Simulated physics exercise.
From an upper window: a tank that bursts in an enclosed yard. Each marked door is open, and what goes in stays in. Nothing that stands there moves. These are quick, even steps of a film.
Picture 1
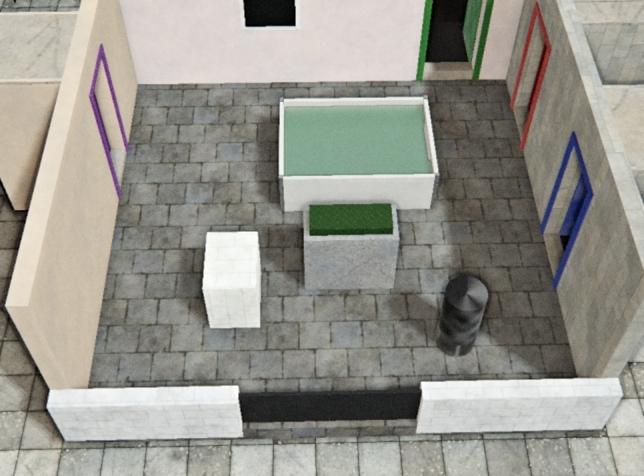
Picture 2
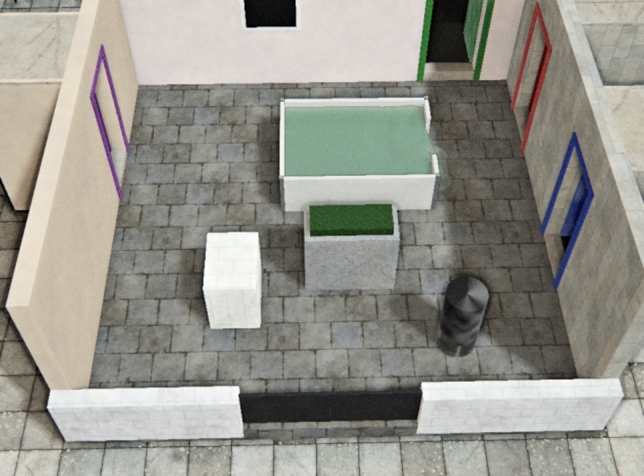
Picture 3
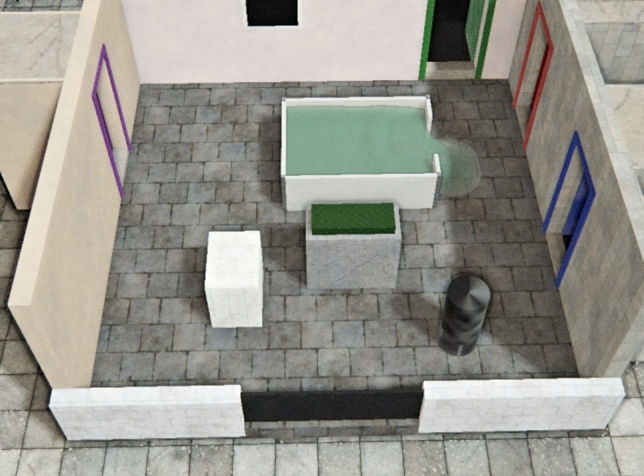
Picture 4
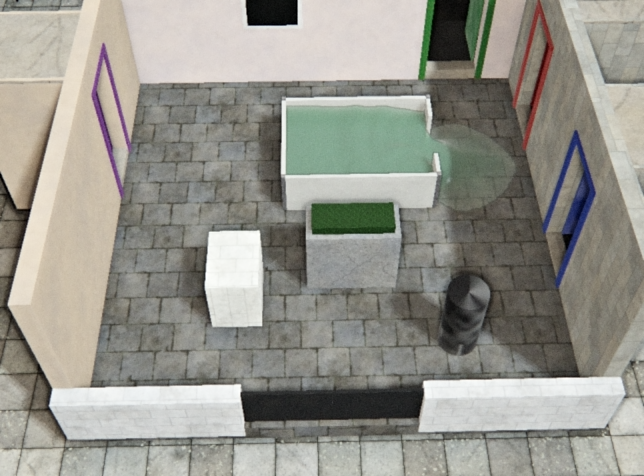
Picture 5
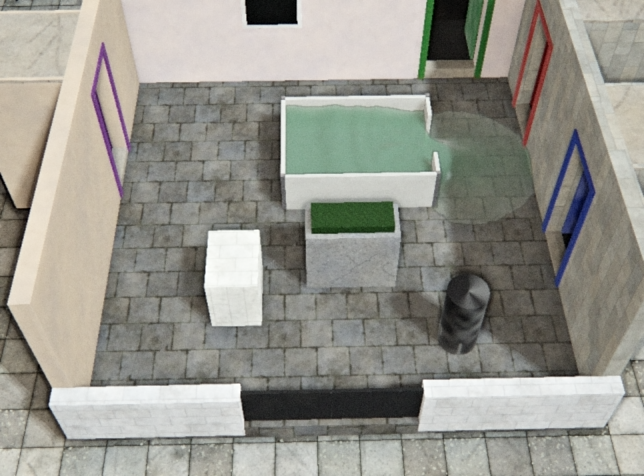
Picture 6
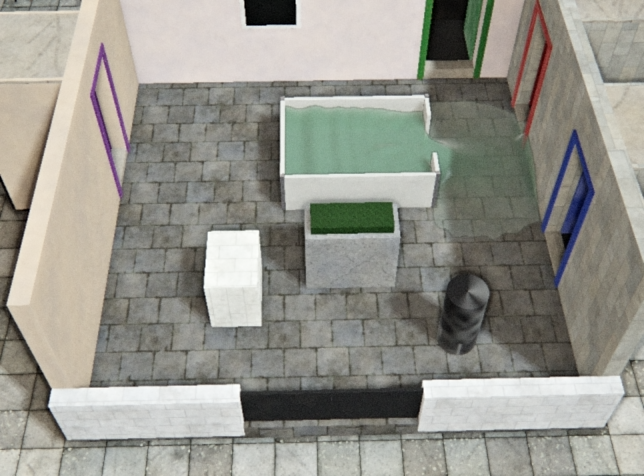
Green water pouring from a gap in the right side of a white tank, spreading across the paving of a walled yard.
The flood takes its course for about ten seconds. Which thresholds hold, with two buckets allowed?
In the end: The blue door takes more than that; the green door stays under that; the purple door stays under that; the red door takes more than that.
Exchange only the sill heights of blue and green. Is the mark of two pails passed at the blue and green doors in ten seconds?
One by one: The blue door is under, the green door goes over.
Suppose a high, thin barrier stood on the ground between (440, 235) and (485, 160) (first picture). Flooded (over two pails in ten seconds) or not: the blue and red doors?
One by one: The blue one holds, the red one lets more in.
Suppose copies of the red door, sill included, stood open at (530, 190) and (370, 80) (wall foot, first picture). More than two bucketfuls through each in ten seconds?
As listed: Passes that mark, is under.
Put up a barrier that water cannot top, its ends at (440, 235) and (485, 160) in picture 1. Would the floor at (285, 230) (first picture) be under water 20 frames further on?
Answer: Wet.
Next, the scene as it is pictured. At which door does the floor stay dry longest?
The purple-painted one.
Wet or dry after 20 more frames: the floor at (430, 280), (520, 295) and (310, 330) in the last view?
In that order: Awash, covered, dry.
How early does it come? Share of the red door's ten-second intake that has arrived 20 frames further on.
I make it 70 per cent.
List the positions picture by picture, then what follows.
In the first picture, still water in the tank at (356, 140).
In the second picture, the front is at (435, 148), out from the gap at (426, 157).
In the third picture, the front is at (470, 151), out from the gap at (428, 158).
In the fourth picture, water pours out at (428, 157) and has run to (507, 158).
In the fifth picture, water pours out at (427, 156) and has run to (520, 139).
In the sixth picture, water pours out at (427, 156) and has run to (514, 117).
A moment on, water covers 15 % of the floor; the blue door wet at the sill, nothing in, the green door not reached, the purple door not reached, the red door over two buckets in.
Next, water covers 20 % of the floor; the blue door under two buckets in, the green door wet at the sill, nothing in, the purple door not reached, the red door far over two buckets in.
Then, water covers 40 % of the floor; the blue door over two buckets in, the green door wet at the sill, nothing in, the purple door not reached, the red door far over two buckets in.
Later, water covers 70 % of the floor; the blue door over two buckets in, the green door wet at the sill, nothing in, the purple door wet at the sill, nothing in, the red door far over two buckets in.
In the end, water covers 95 % of the floor; the blue door over two buckets in, the green door wet at the sill, nothing in, the purple door wet at the sill, nothing in, the red door far over two buckets in.
